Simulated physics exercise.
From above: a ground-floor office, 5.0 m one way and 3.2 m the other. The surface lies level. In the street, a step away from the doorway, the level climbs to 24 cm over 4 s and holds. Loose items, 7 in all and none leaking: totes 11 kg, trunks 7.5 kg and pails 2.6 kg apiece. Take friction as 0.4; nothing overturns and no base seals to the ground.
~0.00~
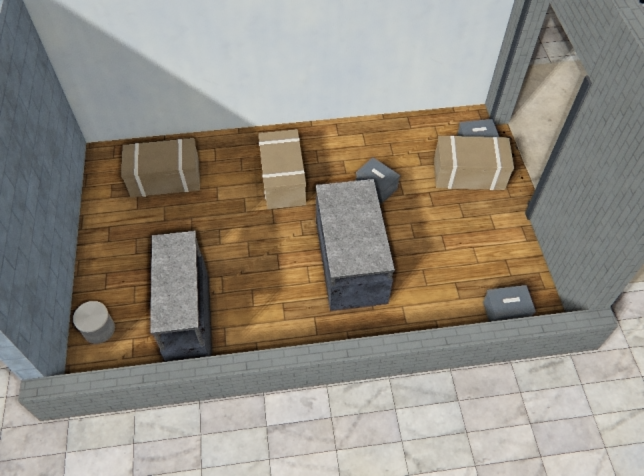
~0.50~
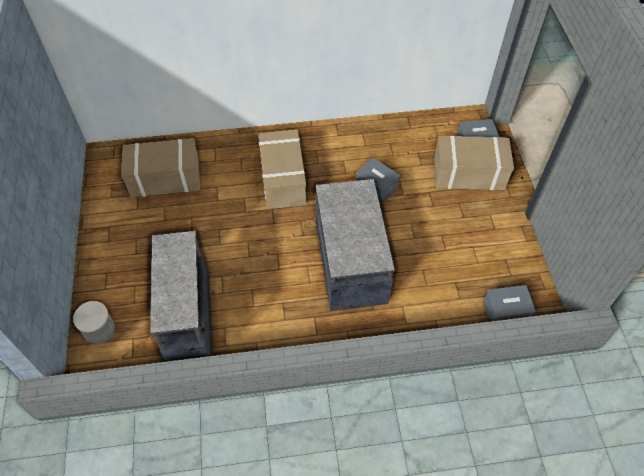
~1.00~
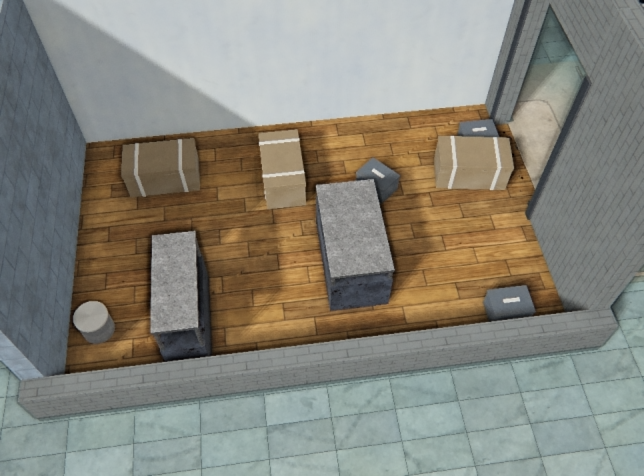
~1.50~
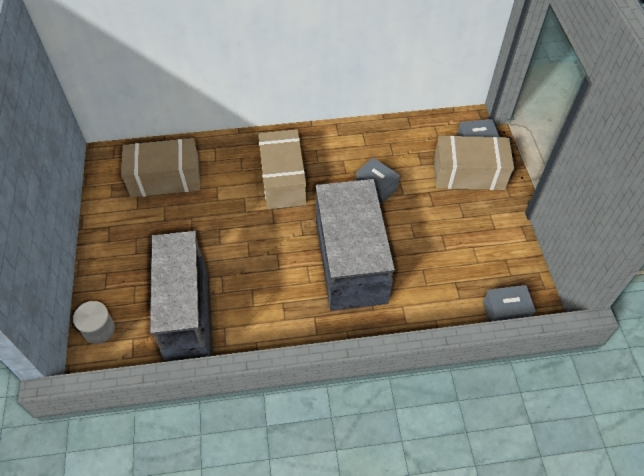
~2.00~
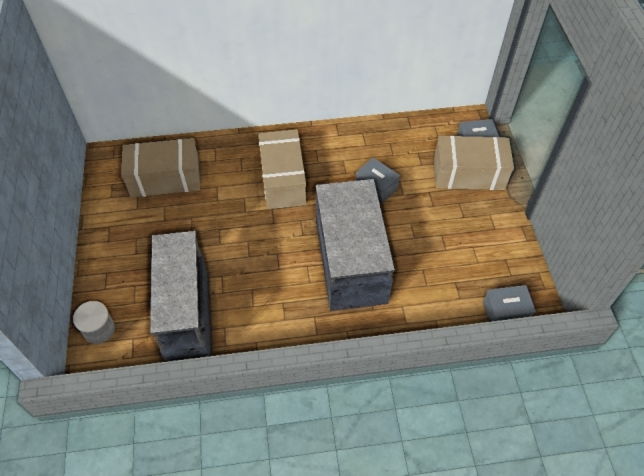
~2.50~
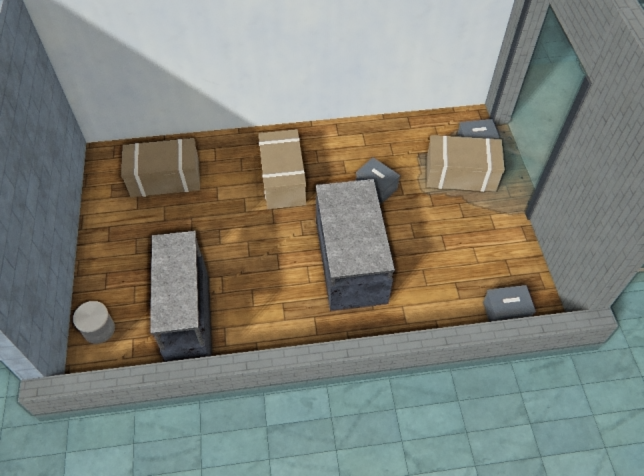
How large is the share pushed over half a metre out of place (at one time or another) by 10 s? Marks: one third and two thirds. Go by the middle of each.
Share: Two thirds or more.
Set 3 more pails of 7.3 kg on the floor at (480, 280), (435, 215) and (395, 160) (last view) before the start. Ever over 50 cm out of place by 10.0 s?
In that order: Short of it, past it, more.
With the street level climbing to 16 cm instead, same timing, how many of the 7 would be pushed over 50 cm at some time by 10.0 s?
Then 5.
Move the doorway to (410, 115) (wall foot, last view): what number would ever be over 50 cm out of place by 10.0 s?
In that case 5 of them.
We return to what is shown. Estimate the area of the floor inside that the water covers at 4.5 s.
Roughly 6.0 m2.
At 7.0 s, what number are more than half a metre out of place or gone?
I count 5.
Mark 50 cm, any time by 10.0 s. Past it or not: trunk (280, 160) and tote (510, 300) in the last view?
In turn: Over, less.
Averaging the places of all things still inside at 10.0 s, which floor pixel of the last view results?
At about (227, 292).
After 3.5 s 1 of 7 are over 50 cm from their spots; 0 afloat.
After 4.5 s 2 of 7 are over 50 cm from their spots; 1 afloat.
After 7.0 s 5 of 7 are over 50 cm from their spots; 1 afloat.
After 10.0 s 6 of 7 are over 50 cm from their spots, and 6 have been at some point; 5 afloat.
